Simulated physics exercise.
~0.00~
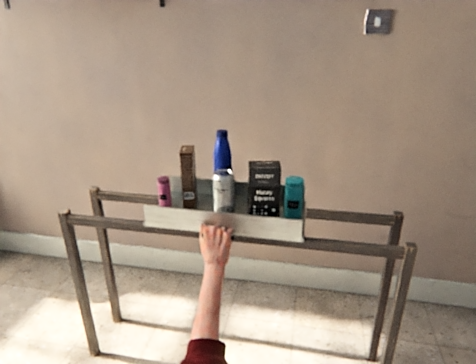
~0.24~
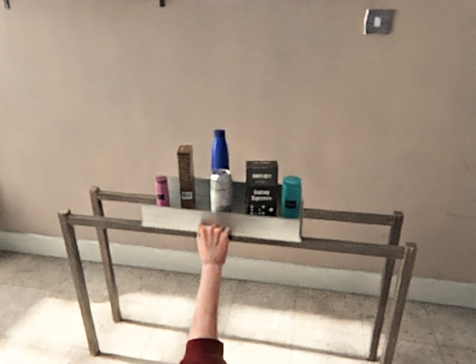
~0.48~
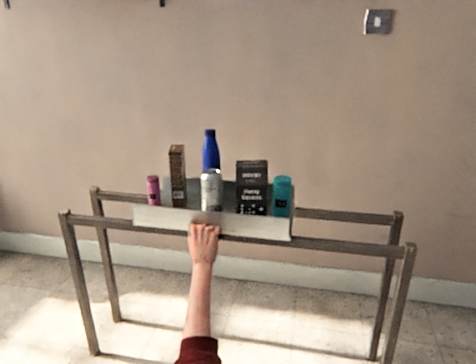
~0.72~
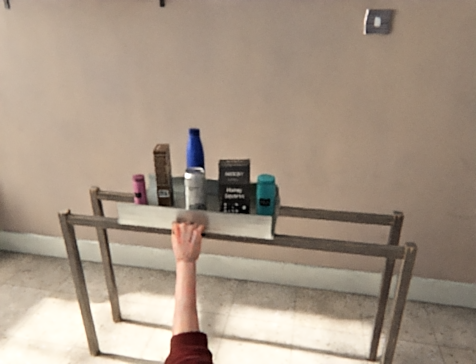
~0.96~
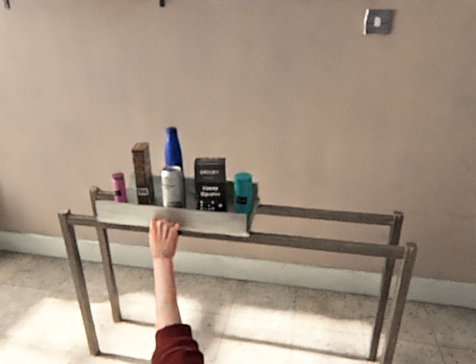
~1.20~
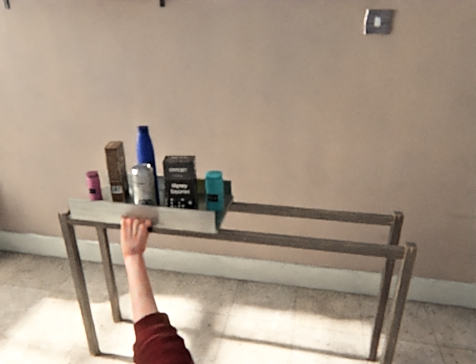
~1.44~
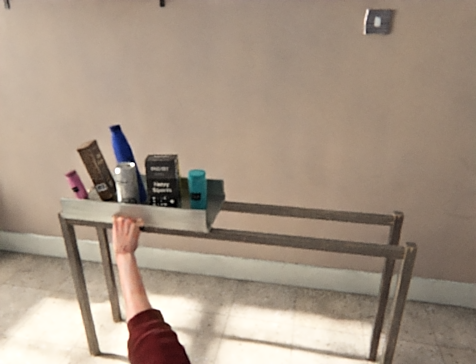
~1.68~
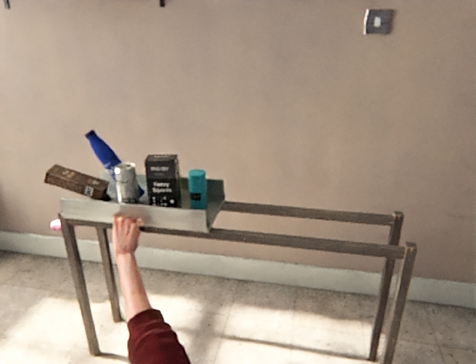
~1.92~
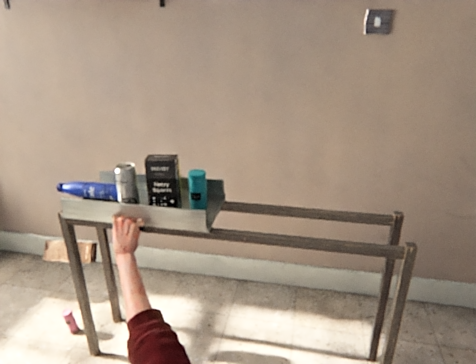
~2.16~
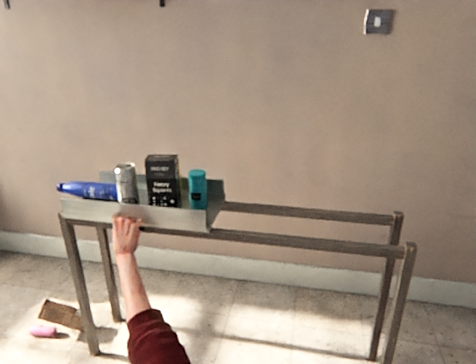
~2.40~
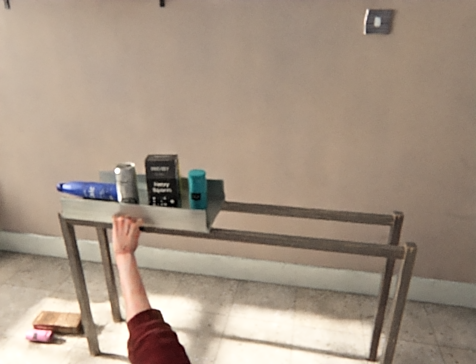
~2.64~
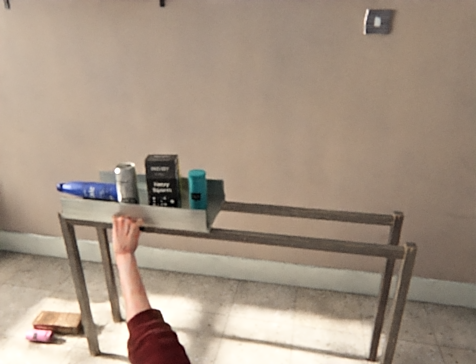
In the video, a hand slides a metal tray of upright containers leftward along two rails until it stops at the left end, where the pink shaker and brown packet topple off onto the floor and the blue bottle tips onto its side, while the rest stay standing.
